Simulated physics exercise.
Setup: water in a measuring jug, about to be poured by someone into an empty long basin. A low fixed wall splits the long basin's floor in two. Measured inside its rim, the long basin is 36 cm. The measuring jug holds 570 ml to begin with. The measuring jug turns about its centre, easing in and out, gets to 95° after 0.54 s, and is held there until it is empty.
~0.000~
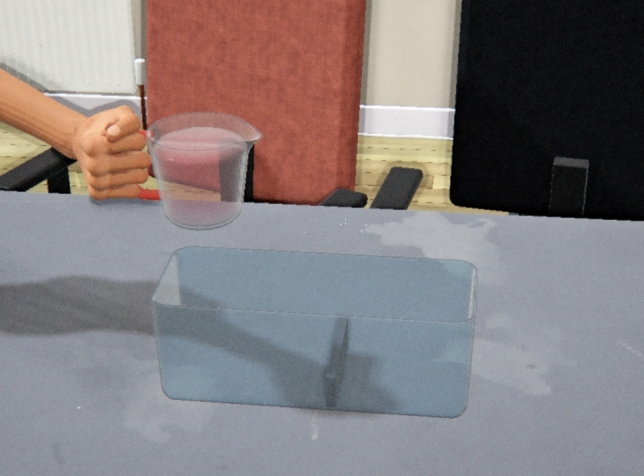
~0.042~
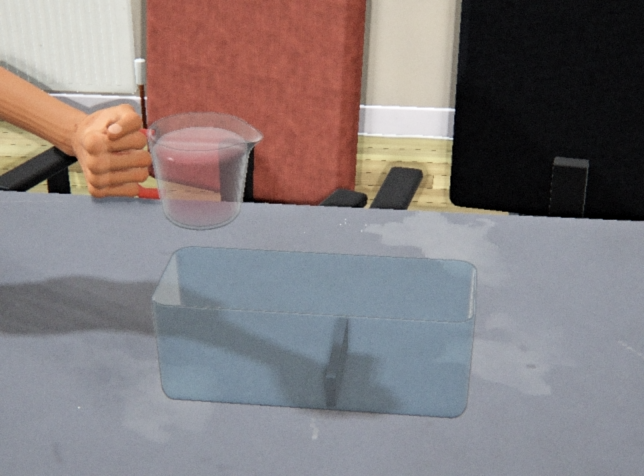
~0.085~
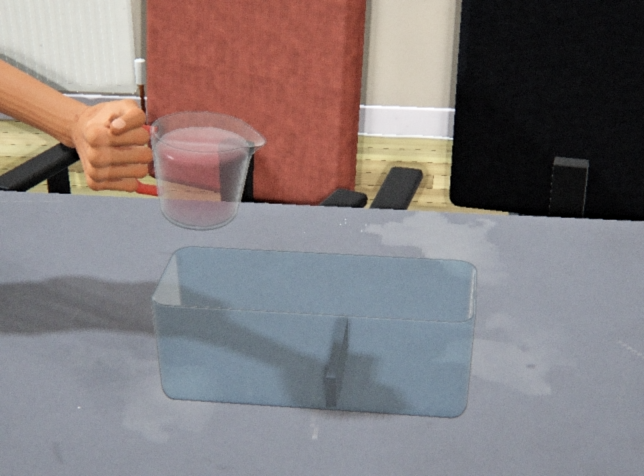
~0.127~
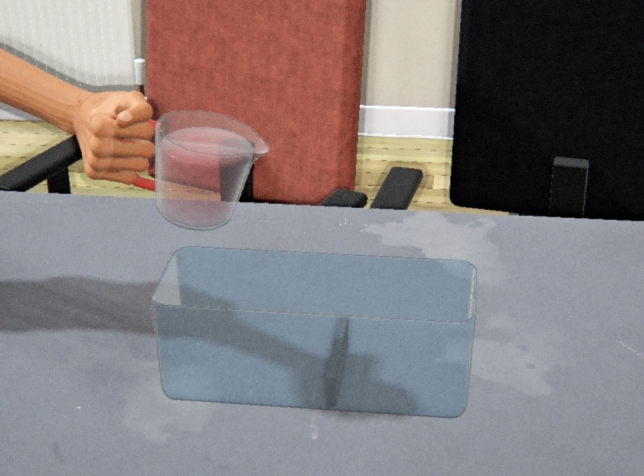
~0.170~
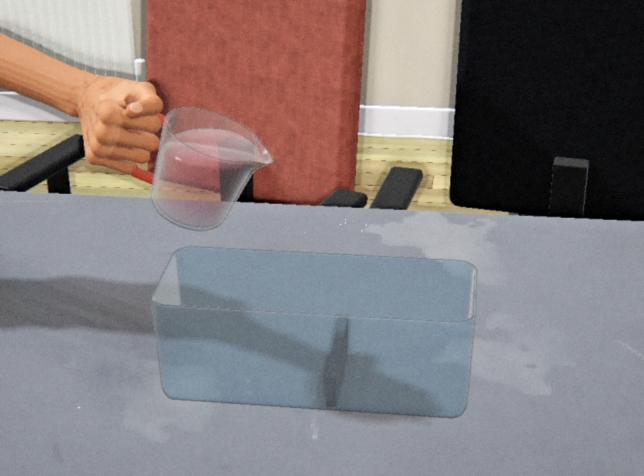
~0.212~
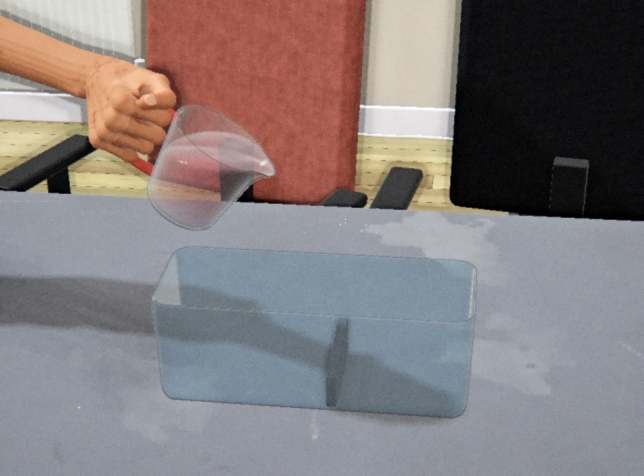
A clear measuring jug of water, gripped by a hand at the left, hangs upright and almost still above a long, empty see-through basin on a grey table. The hand then tilts it clockwise, slowly at first and then faster, until the water inside reaches the lowered right rim.
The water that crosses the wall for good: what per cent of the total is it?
It is about 13 per cent of the total.
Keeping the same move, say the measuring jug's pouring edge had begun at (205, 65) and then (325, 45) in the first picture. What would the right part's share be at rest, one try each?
10 and 85 %.
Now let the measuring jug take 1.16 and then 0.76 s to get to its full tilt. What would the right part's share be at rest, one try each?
30 in a hundred, followed by 20 in a hundred.
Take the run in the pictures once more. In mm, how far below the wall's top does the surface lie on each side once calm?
Near 22 mm for the left and near 38 mm for the right.
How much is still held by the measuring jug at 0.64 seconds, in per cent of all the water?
I'd estimate some 12 per cent.
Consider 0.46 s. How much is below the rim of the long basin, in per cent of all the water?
About 22%.
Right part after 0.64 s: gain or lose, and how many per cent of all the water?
Looks like it went upward, around 2 per cent.
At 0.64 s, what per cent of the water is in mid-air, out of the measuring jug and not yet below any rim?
Estimate: Around 14 per cent.
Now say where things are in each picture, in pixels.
In the first frame, it leans 0°; its right rim is at (262, 135); the water meets the walls at (155, 140) and (248, 144); the long basin's rim runs from (163, 275) to (475, 293); the wall's top is at (337, 348).
In the second frame, it leans 1°; its right rim is at (263, 137); the water meets the walls at (156, 140) and (248, 145).
In the third frame, it leans 6°; its right rim is at (266, 142); the water meets the walls at (159, 139) and (250, 147).
In the fourth frame, it leans 12°; its right rim is at (270, 149); the water meets the walls at (162, 138) and (254, 149).
In the fifth frame, it leans 21°; its right rim is at (274, 160); the water meets the walls at (165, 141) and (263, 155).
In the sixth frame, it leans 32°; its right rim is at (276, 173); the water meets the walls at (164, 150) and (273, 165); 1 per cent is over the edge.
Then, 0.46 s in, the tilt is 90° and 49 per cent is still to pour, 18 is left of the wall and 4 right of it.
Then, 0.64 s in, the tilt is 95° and 13 per cent is still to pour, 62 is left of the wall and 11 right of it.
Then, 0.83 s in, the tilt is 95° and 3 per cent is still to pour, 81 is left of the wall and 12 right of it.
Then, 1.04 s in, the tilt is 95° and 0 per cent is still to pour, 85 is left of the wall and 13 right of it.
Finally, 85 per cent lies left of the wall, 13 right of it and 1 outside.
